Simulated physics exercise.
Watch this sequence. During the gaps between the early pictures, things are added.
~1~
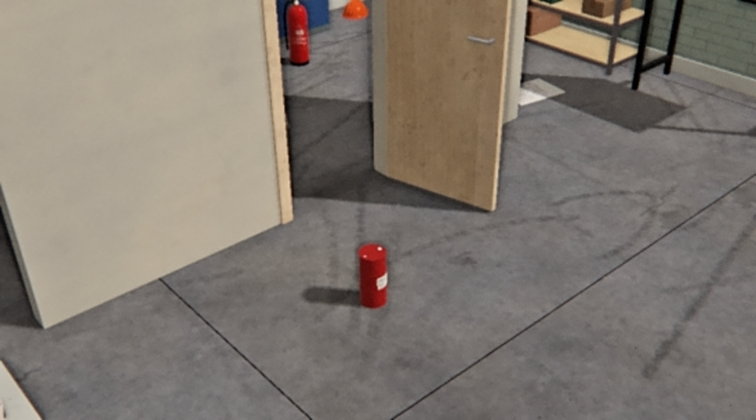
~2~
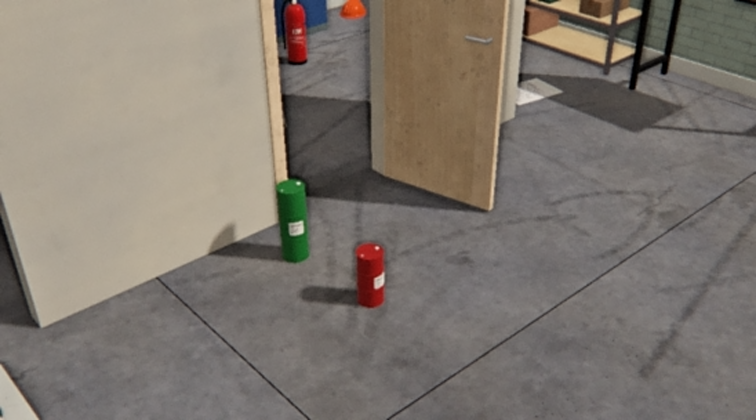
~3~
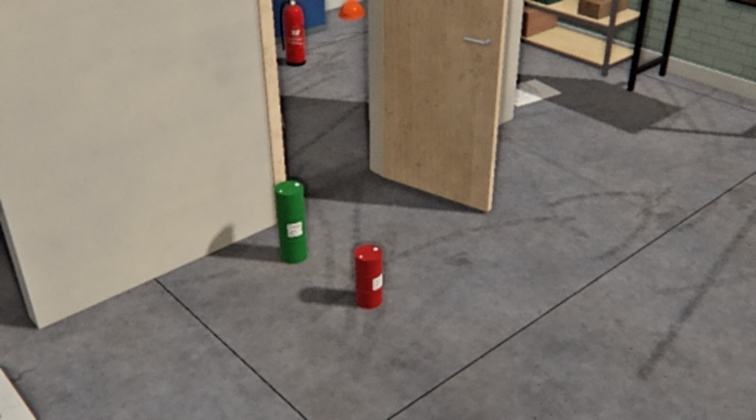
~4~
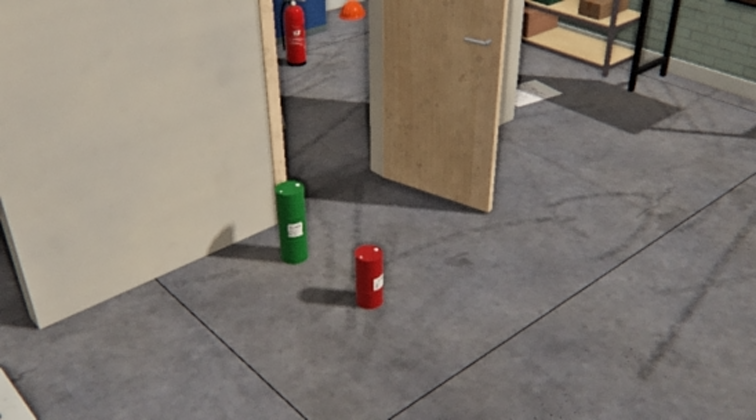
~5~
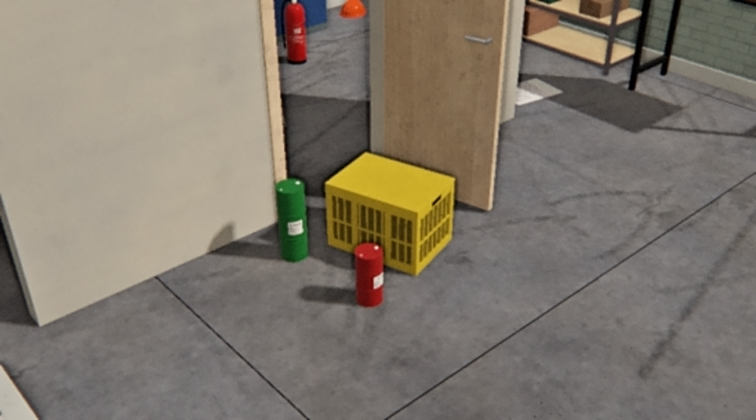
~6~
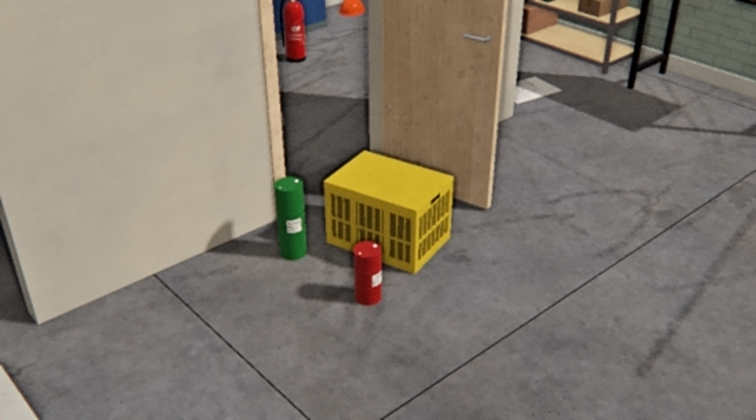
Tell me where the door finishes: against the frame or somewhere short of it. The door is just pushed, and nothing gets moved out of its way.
It finishes short of the frame.
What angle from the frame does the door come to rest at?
Some 75°.
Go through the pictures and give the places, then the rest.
The first frame shows door wide open and still.
The second frame shows door wide open and still; green canister (293, 222); red canister (370, 276).
The third frame shows door wide open and still; green canister (291, 223); red canister (369, 277).
The fourth frame shows door wide open and still; green canister (292, 223); red canister (369, 277).
The fifth frame shows door wide open and still; green canister (292, 221); red canister (369, 276).
The sixth frame shows door wide open and still; yellow chest (389, 210); green canister (291, 219).
Then, 0.50 s after the last picture, open by 95°.
Then, 0.70 s after the last picture, open by 88°.
Then, 1.00 s after the last picture, open by 75°.
At rest, open by 74°; all 3 in place. Seen from the same camera at the end, yellow chest near (388, 211).
